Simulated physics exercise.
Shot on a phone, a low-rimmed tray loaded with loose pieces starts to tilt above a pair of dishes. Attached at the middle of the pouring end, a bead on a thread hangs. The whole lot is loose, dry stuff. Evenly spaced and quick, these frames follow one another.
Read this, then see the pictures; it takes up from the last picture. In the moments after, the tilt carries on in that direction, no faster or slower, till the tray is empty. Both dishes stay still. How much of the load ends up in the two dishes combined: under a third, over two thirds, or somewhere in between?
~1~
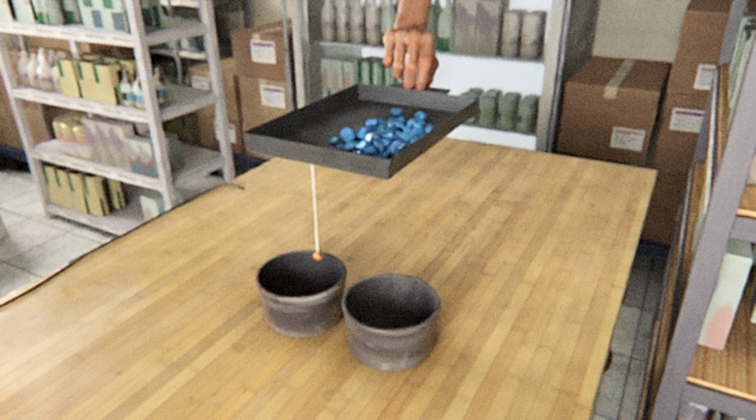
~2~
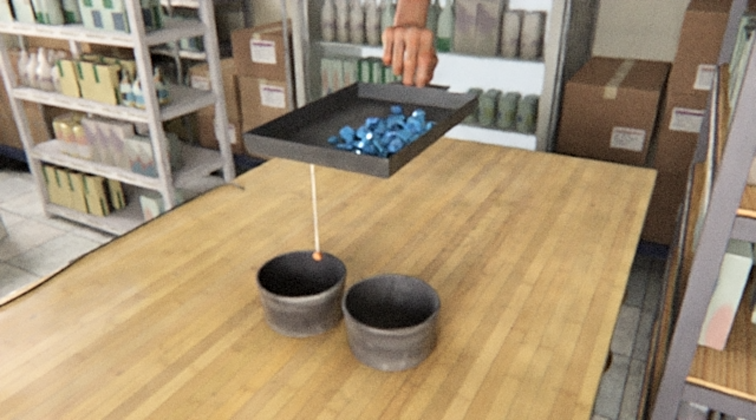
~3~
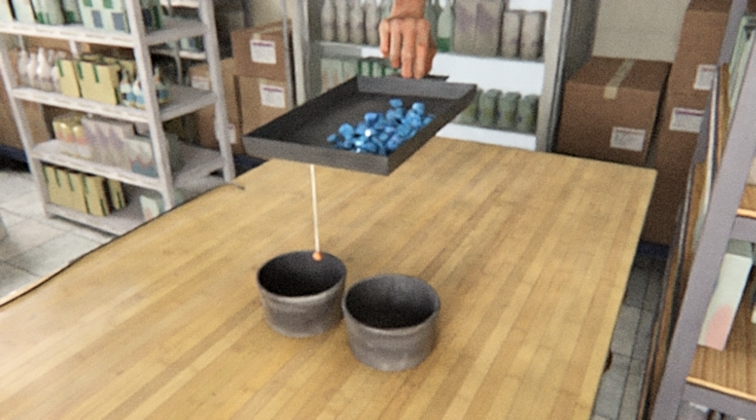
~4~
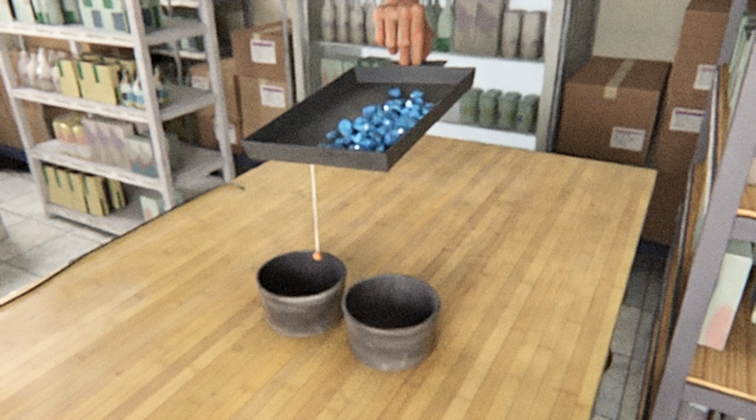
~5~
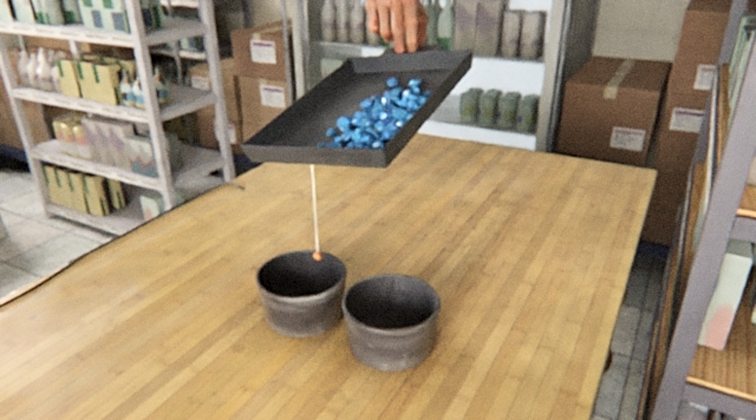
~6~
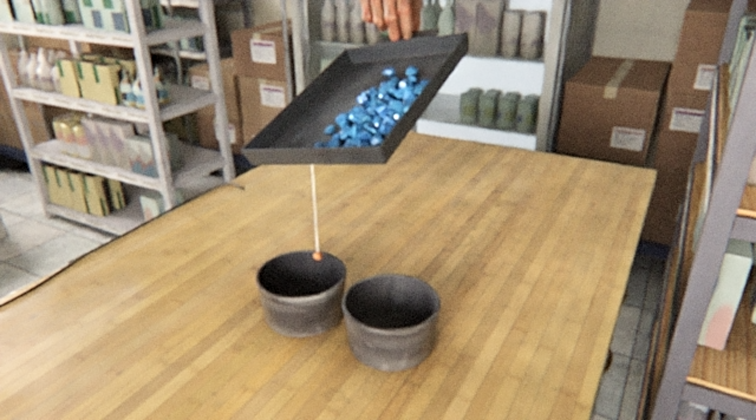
The catch is going to be poor, below a third of the load.
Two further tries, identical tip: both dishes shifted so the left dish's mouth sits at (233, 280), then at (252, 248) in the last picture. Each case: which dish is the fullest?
Placement one gives the one at left, placement two gives the one at left.
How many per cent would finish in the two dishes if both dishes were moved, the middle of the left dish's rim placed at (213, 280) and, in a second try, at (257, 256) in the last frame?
The first try gives 10 per cent, the second 90 per cent.
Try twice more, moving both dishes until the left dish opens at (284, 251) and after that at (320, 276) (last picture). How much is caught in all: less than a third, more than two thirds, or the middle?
Run 1 - above two thirds; run 2 - under a third.
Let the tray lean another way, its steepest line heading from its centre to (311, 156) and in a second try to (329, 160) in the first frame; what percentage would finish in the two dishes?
I'd say some 30 in a hundred at first, then 50 in a hundred.
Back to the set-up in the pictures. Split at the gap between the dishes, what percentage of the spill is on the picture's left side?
Estimate: Near 100 per cent.
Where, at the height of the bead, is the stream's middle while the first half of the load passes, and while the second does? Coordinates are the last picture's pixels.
I'd place the first part at (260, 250) and the rest at (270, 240).
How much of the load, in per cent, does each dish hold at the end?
Left dish 20 per cent; right dish 0 per cent.
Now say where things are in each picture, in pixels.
Corners of the pouring end (247, 132) and (388, 158), level; middle of the load (383, 137), aquarium stones; left dish (276, 312); right dish (368, 344); bead on its thread (318, 256), in the first frame.
Corners of the pouring end (247, 133) and (387, 157), level; middle of the load (383, 135), in the second frame.
Corners of the pouring end (246, 135) and (386, 155), tipped barely, lowest at the left corner; middle of the load (382, 131), in the third frame.
Corners of the pouring end (245, 140) and (384, 151), tipped a little, lowest at the left corner; middle of the load (388, 124), in the fourth frame.
Corners of the pouring end (245, 144) and (381, 148), tipped clearly, lowest at the left corner; middle of the load (379, 117), in the fifth frame.
Corners of the pouring end (245, 148) and (378, 145), tipped clearly, lowest at the left corner; middle of the load (376, 111); left dish (276, 312); right dish (368, 344), in the sixth frame.
Just after the last frame, tray tipped steeply; almost all on the tray; just a few in the air.
A moment on, tray tipped past a quarter turn; roughly a third on the tray; about a tenth in the left dish; roughly a third outside both; roughly a quarter in the air.
Further on, tray tipped past a quarter turn; roughly a quarter in the left dish; the larger part outside both.
When it is over, tray tipped past a quarter turn; not one in the right dish; roughly a quarter in the left dish; the larger part outside both.
